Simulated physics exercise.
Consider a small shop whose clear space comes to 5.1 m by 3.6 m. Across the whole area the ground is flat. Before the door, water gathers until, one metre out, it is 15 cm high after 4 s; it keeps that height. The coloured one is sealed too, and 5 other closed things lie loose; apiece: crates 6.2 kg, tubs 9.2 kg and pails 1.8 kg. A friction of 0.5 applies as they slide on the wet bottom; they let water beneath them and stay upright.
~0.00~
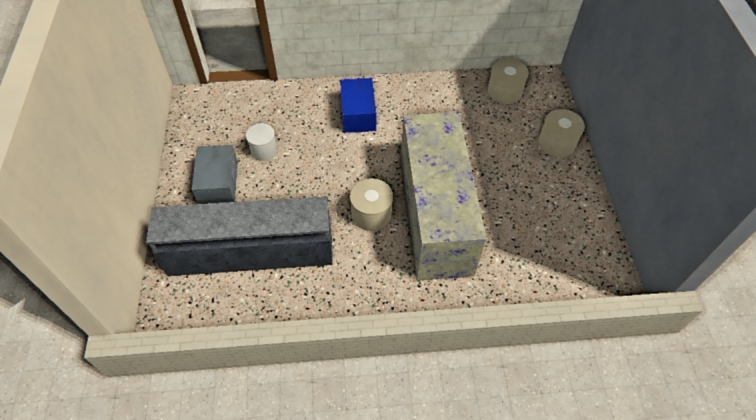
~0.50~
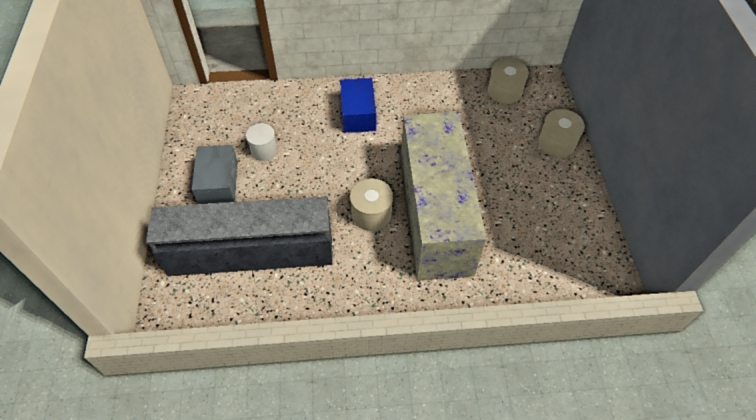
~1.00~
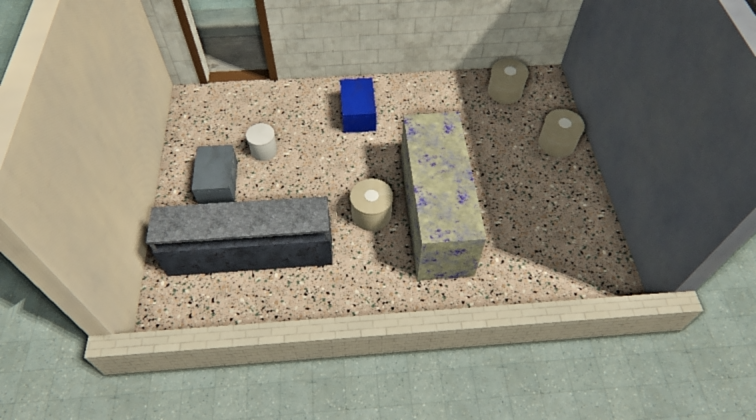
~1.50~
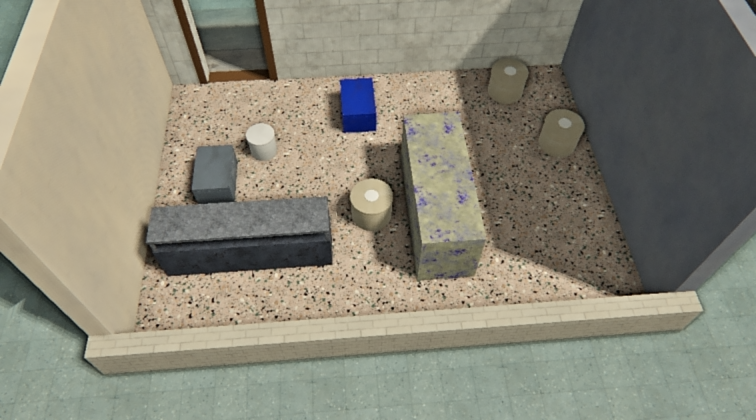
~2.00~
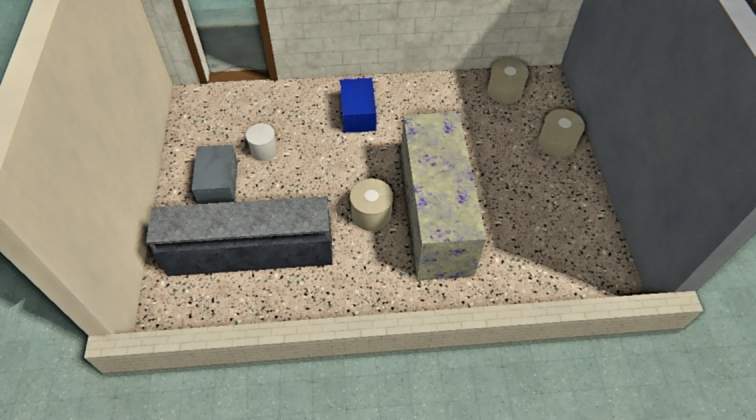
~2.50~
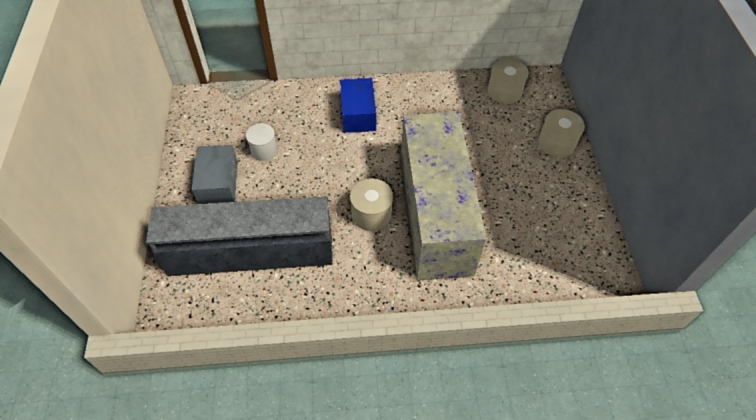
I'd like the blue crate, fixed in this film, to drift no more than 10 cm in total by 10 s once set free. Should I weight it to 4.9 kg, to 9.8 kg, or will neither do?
4.9 kg is plenty.
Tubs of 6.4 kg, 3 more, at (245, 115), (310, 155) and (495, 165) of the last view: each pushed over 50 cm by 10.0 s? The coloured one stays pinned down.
Spot one crosses the limit, spot two crosses the limit, spot three stays inside.
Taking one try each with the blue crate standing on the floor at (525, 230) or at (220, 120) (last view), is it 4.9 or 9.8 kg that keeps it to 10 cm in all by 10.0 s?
In order, both loads succeed and no load succeeds.
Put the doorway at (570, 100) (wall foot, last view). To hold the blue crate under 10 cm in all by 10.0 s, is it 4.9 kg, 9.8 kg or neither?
Both masses fail.
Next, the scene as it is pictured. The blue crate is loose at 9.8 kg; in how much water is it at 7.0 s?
Depth: Approx. 1 cm.
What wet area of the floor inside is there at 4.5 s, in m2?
About 3.5 m2.
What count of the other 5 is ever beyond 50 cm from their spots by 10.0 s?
Count: 2.
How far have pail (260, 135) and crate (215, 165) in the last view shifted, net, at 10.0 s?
In turn: 200 cm, 80 cm.
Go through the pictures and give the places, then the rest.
The first picture shows the blue crate at (358, 96) rests on the ground; water covers 0.0 m2; 0 of 6 have shifted.
The second picture shows the blue crate at (358, 96), on the bottom; water covers 0.0 m2; 0 of 6 have shifted.
The third picture shows the blue crate at (358, 96) rests on the ground; 0.0 m2 under water; 0 of 6 have shifted.
The fourth picture shows the blue crate at (358, 96) rests on the ground; water covers 0.0 m2; 0 of 6 have shifted.
The fifth picture shows the blue crate at (358, 96), on the bottom; water covers 0.0 m2; 0 of 6 have shifted.
The sixth picture shows the blue crate at (358, 96), on the bottom; water covers 0.1 m2; 0 of 6 have shifted.
After 3.5 s the blue crate would be 0 cm from its start with 4.9 kg and 0 cm from its start with 9.8 kg; 0 cm of water round it then.
After 4.5 s the blue crate would be 0 cm from its start with 4.9 kg and 0 cm from its start with 9.8 kg; 0 cm of water round it then.
After 7.0 s the blue crate would be 0 cm from its start with 4.9 kg and 0 cm from its start with 9.8 kg; 1 cm of water round it then.
After 10.0 s the blue crate would be 0 cm from its start with 4.9 kg and 0 cm from its start with 9.8 kg; 2 cm of water round it then.
